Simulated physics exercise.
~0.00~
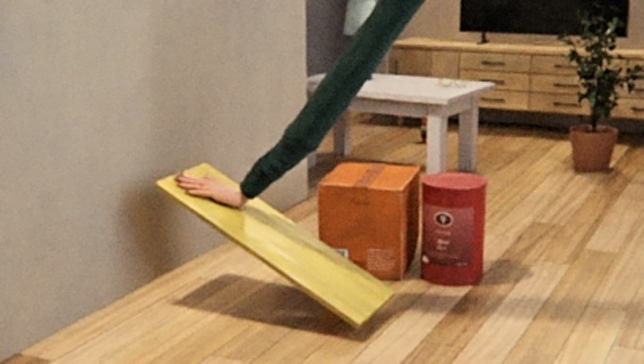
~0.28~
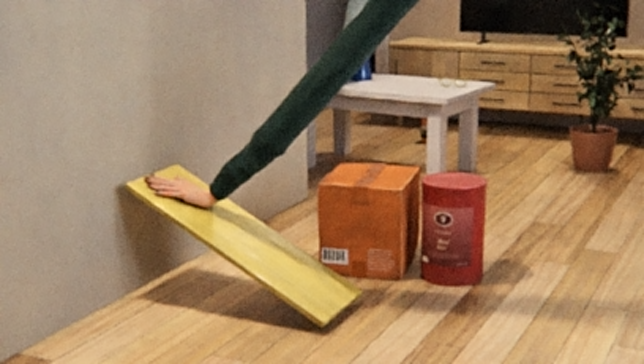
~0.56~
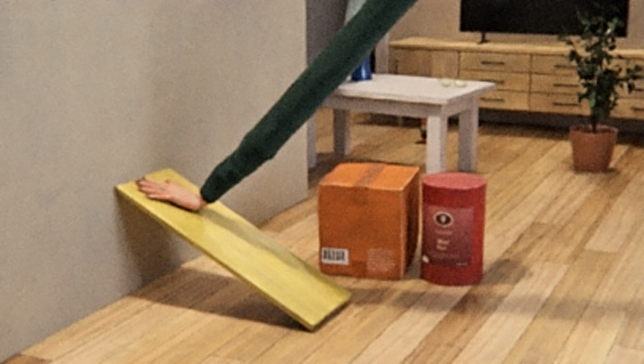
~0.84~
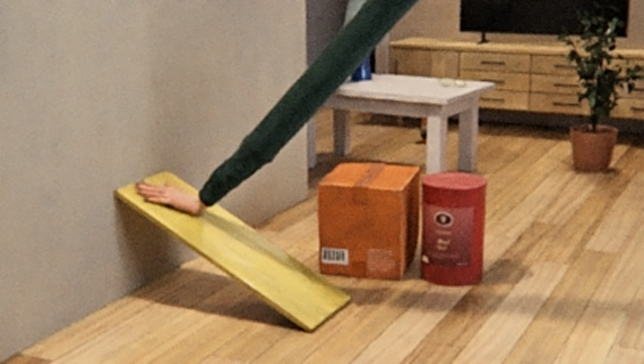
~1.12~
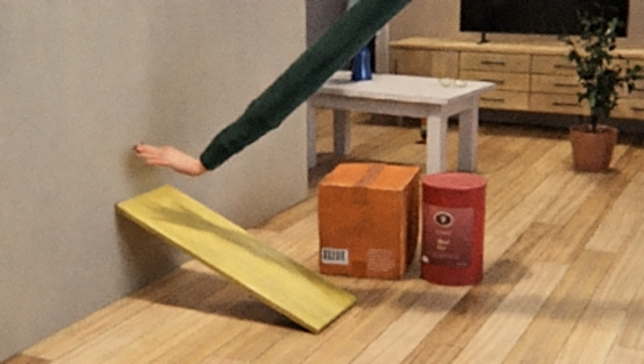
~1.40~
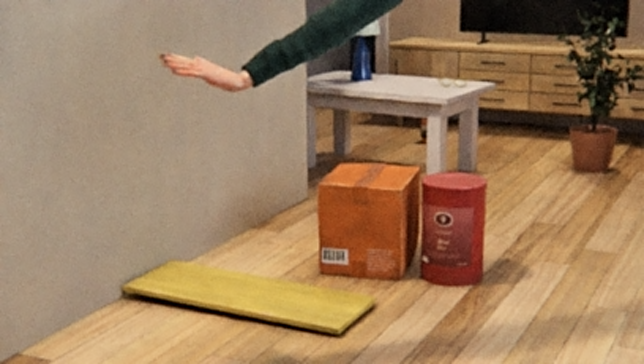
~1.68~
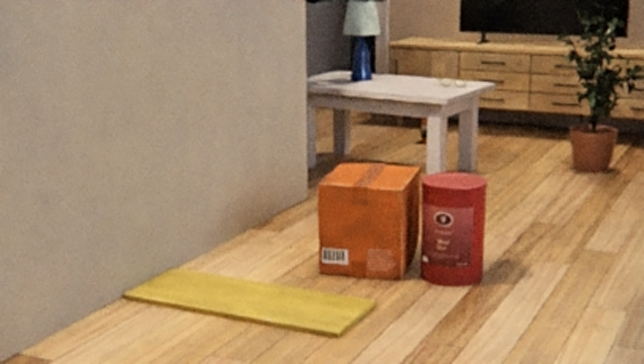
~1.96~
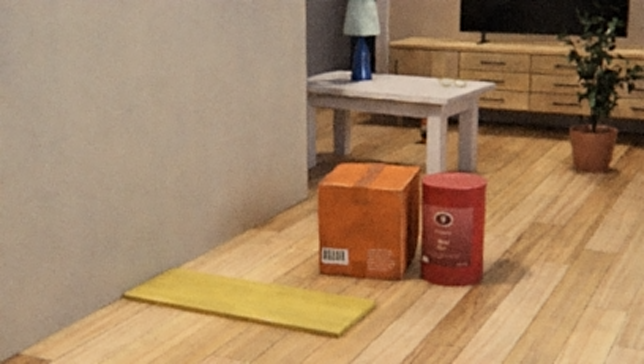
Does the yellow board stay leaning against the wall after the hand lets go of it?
No, the yellow board slides down once the hand lets go. It ends up lying flat on the wooden floor.
